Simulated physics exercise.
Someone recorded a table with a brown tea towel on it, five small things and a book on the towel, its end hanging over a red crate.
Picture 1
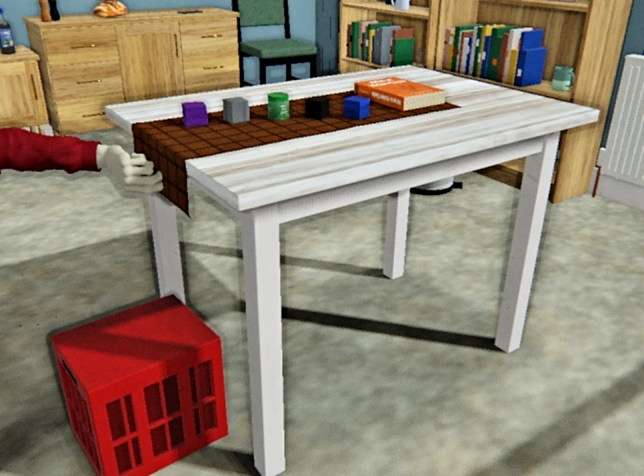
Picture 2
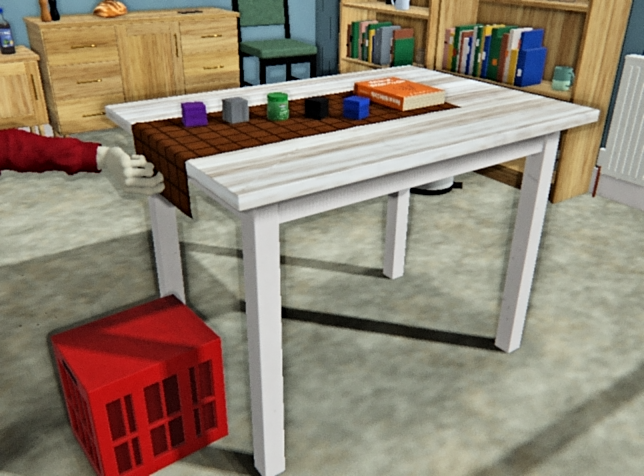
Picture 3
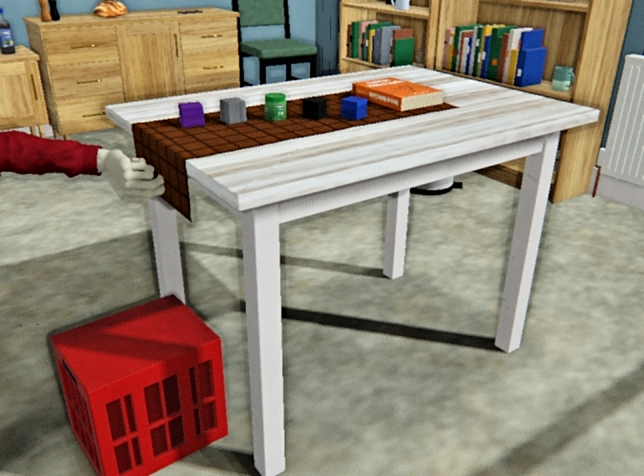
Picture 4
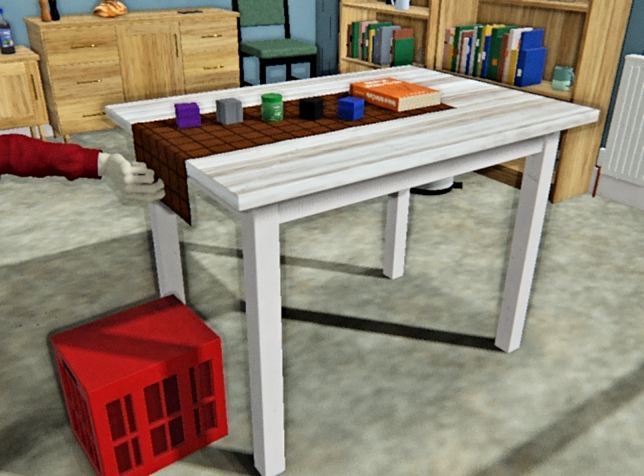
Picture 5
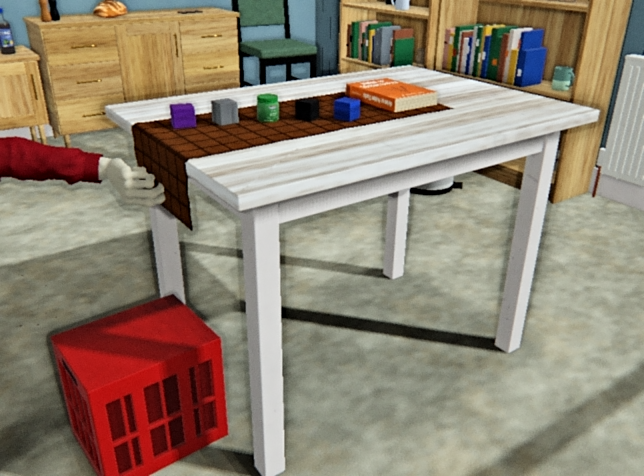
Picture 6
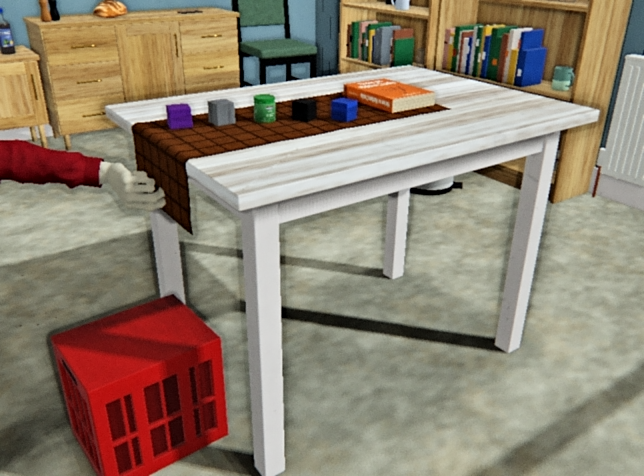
A brown tea towel shifts slightly leftward along a whitewashed table, seen from a fixed, slightly raised view in a room with wooden cabinets and bookshelves. On it sit purple and grey cubes, a green pot, black and blue cubes and an orange book, left to right, above a red crate. A red-sleeved hand at the left holds the hanging end as the objects ride slowly left with the cloth.
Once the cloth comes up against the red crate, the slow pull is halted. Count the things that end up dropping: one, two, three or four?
The number that drops is three.
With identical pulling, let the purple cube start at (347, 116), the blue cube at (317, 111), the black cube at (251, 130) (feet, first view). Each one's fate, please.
Outcome: Purple cube stays, blue cube stays, black cube falls away.
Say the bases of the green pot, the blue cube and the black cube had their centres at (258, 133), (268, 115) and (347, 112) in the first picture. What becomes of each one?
Short version: Green pot drops, blue cube drops, black cube stays.
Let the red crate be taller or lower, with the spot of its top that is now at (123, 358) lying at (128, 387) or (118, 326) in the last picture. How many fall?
First height: 4; second height: 2.
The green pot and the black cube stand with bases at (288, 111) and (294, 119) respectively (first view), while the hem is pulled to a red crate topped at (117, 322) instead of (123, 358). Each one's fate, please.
As for the green pot, it holds its spot; as for the black cube, it holds its spot.
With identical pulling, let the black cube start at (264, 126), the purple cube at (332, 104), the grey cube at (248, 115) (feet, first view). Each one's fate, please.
Black cube dropped, purple cube kept, grey cube dropped.
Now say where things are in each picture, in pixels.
In the first picture, hem (190, 218); purple cube (194, 104); grey cube (235, 99); green pot (278, 94); black cube (317, 99); blue cube (357, 99); top of the crate (123, 358).
In the second picture, hem (193, 219); purple cube (193, 104).
In the third picture, hem (192, 222); grey cube (232, 100).
In the fourth picture, hem (191, 226); green pot (272, 95); top of the crate (123, 358).
In the fifth picture, hem (192, 231); black cube (307, 100).
In the sixth picture, hem (193, 235); purple cube (178, 106); grey cube (221, 101); green pot (264, 96); black cube (304, 101); blue cube (345, 101).
Soon after, hem near (169, 272); purple cube gone.
Then, hem on the crate; purple cube, grey cube and green pot gone.
At rest, hem on the crate; purple cube, grey cube and green pot gone. It carries off three.
